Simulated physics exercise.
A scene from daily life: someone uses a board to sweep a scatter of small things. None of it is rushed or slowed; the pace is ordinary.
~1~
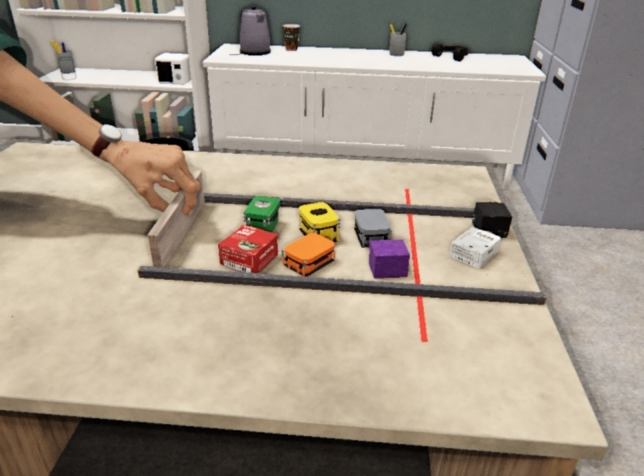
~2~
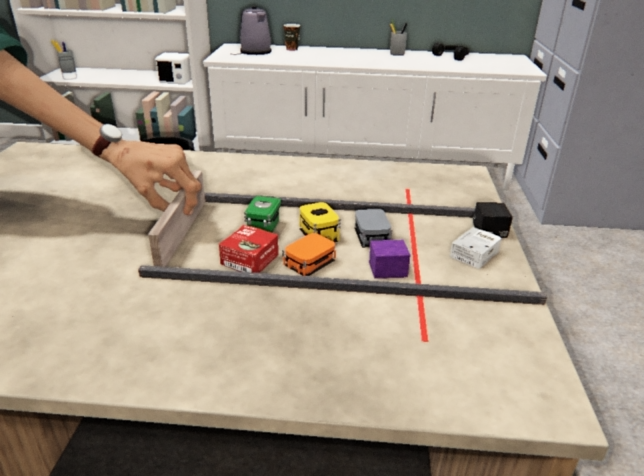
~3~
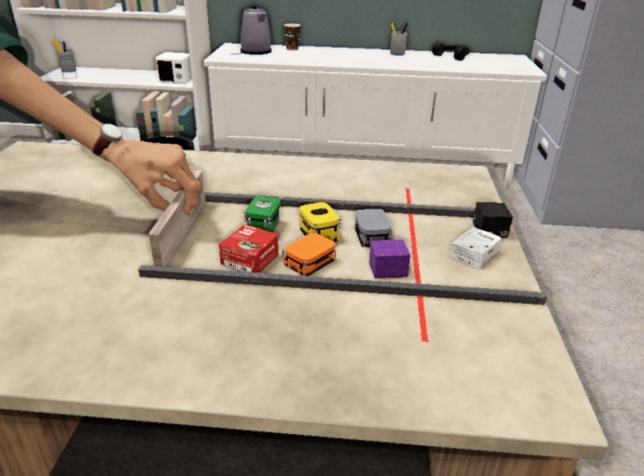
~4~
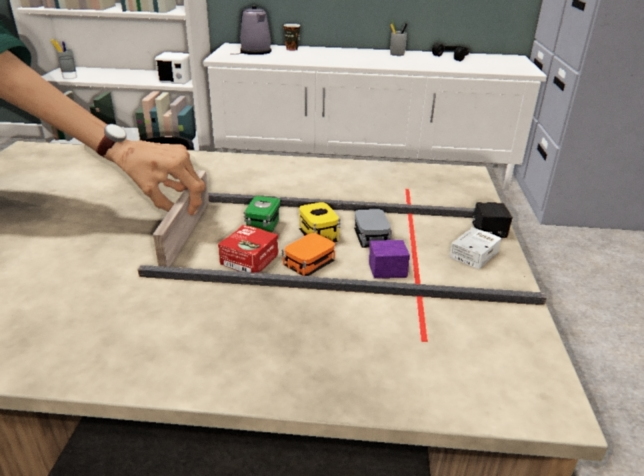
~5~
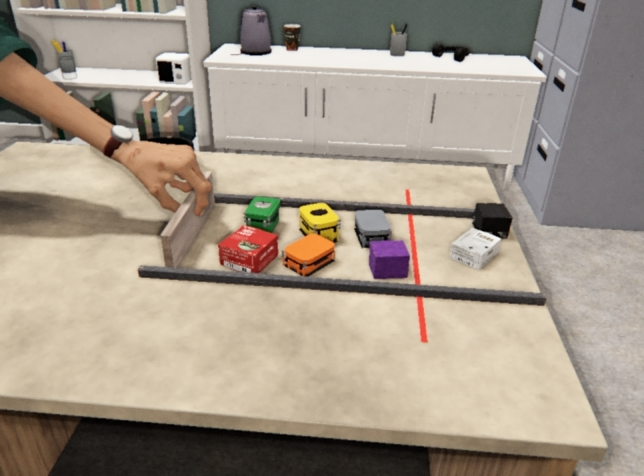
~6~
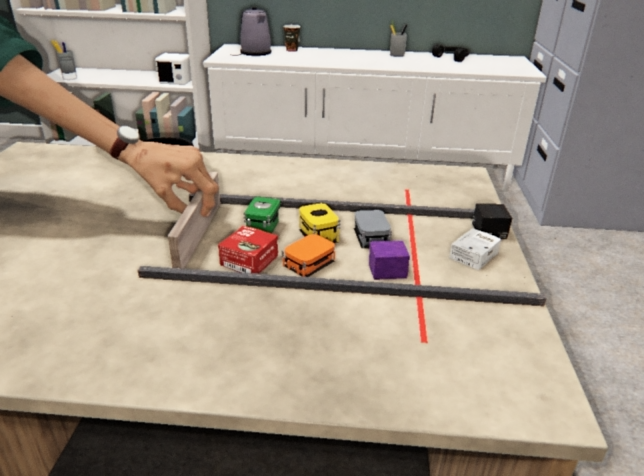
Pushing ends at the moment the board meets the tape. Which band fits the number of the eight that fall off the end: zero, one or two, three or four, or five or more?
The band is zero.
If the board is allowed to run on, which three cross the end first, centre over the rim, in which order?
The white box, the black box, the purple block.
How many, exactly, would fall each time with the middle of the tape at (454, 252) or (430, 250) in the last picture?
Floor count: 4; 2.
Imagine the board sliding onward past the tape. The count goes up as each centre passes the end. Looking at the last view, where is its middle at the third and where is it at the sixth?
I'd say close to (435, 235), and after that close to (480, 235).
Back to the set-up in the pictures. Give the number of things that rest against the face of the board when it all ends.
2 in contact.
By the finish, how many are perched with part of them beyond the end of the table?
In total, 2 of them.
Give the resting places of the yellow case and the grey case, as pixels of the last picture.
In the last picture the yellow case sits at (456, 235) while the grey case sits at (485, 237).
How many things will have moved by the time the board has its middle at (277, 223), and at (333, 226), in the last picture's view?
At the first place 4, at the second 6.
A little later, none off yet; black box at rest near (492, 221); white box at rest near (475, 249); purple block at rest near (389, 260).
Next, none off yet; black box at rest near (492, 221); white box at rest near (475, 249); purple block shifted about its own width near (417, 263).
Later still, none off yet; black box at rest near (492, 221); white box shifted a little near (490, 251); purple block shifted well along near (481, 268).
When it is over, the number that fall off is zero.
